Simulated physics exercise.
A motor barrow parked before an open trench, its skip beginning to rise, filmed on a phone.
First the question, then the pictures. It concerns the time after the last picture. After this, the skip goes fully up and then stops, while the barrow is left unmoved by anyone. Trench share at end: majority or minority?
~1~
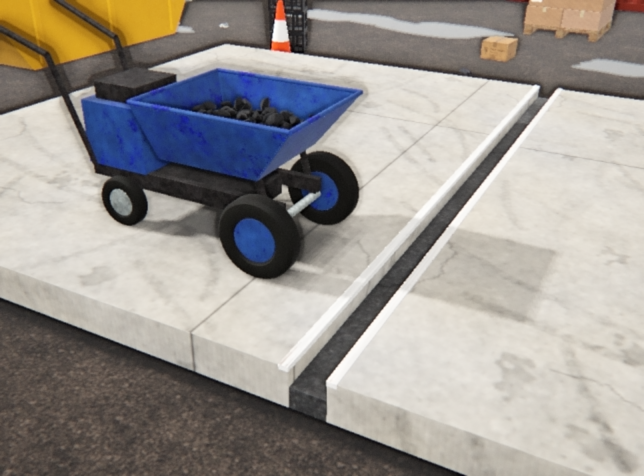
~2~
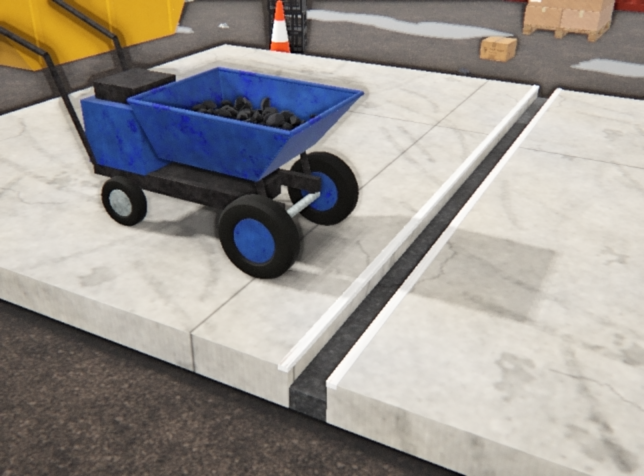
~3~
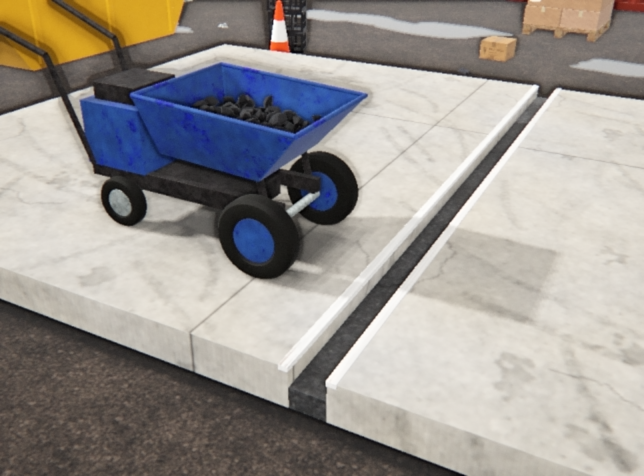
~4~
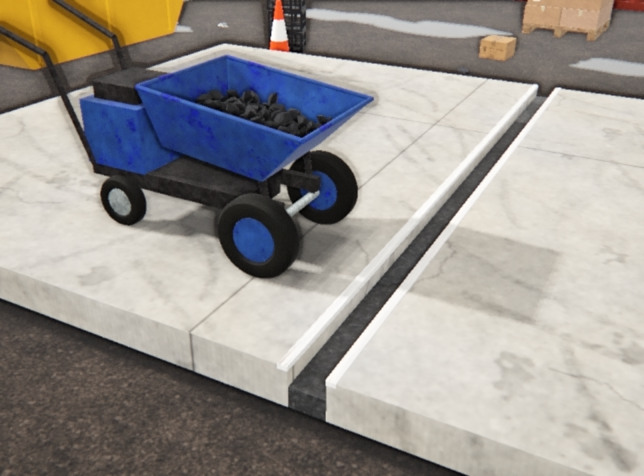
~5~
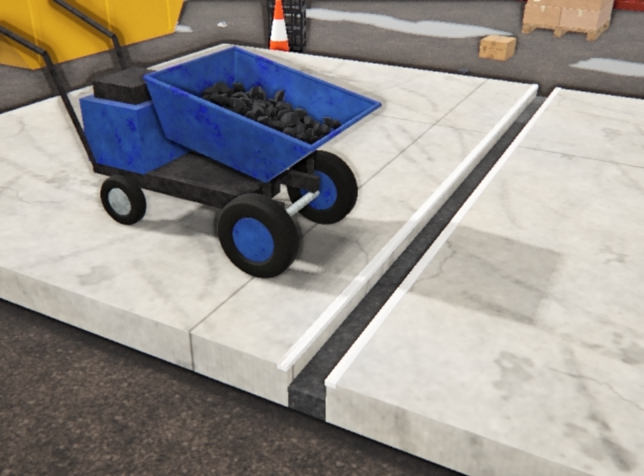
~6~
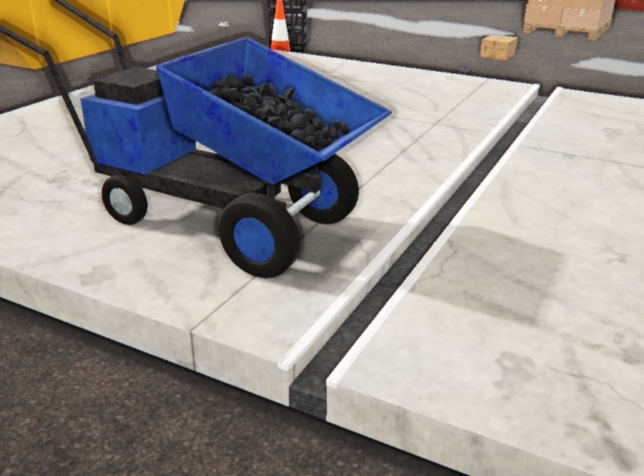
More out than in.
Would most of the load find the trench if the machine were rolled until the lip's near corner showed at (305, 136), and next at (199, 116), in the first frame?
At the earlier place the lesser portion ends between the edges, at the later place the lesser portion.
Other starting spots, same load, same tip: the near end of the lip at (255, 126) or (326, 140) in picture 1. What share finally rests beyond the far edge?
About 20 % and 80 %.
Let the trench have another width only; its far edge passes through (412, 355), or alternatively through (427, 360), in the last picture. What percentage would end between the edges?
First one: 90 per cent; second one: 100 per cent.
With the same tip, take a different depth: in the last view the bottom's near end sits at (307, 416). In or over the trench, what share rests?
Something close to 20 per cent.
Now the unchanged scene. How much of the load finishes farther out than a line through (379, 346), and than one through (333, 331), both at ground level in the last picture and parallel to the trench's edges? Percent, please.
Result, first then second: 60 %, 80 %.
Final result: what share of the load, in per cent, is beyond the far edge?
About 70 per cent.
Just after the last frame, skip tipped steeply; every one in the skip.
A moment on, skip tipped right over; the larger part in the skip; just a few in or heaped over the trench; roughly a quarter beyond it; just a few falling.
Further on, skip tipped right over; roughly a quarter in the skip; about a tenth in or heaped over the trench; roughly two thirds beyond it.
When it is over, skip tipped right over; about a tenth in the skip; roughly a quarter in or heaped over the trench; roughly two thirds beyond it.
